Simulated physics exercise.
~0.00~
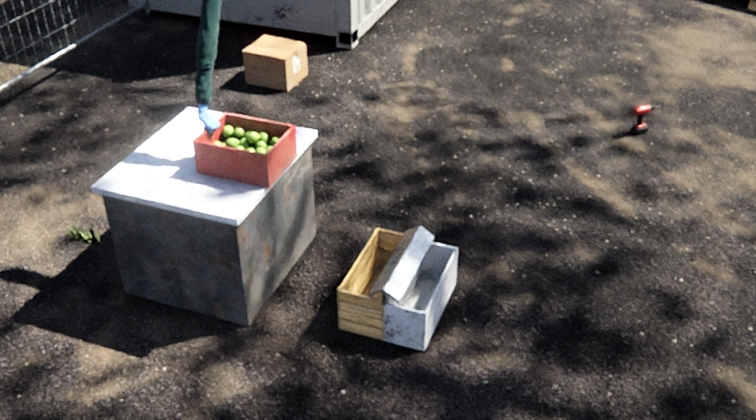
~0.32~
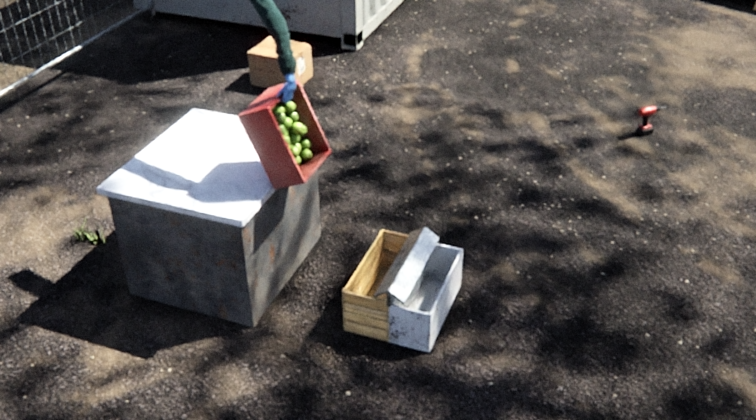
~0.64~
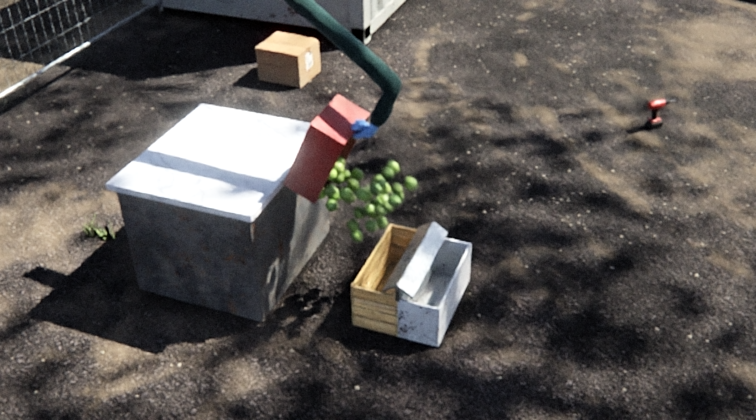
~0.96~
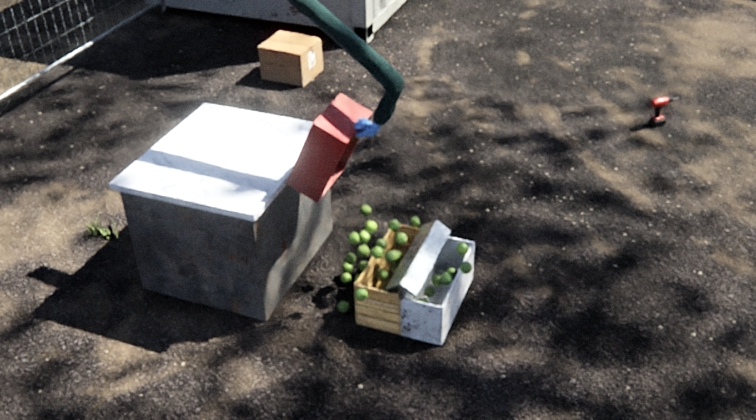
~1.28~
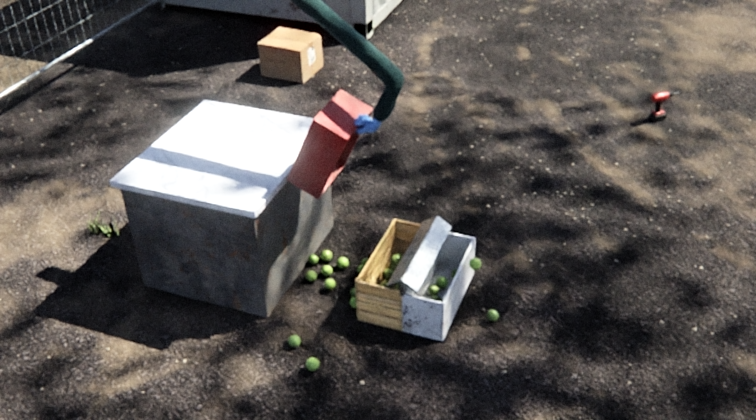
Green apples tumbled out of a red tote as a green-sleeved arm tipped it over the end of a bench, many dropping into the wooden bin and some into the white trough, while others ended up scattered on the ground, mostly short of the bin.
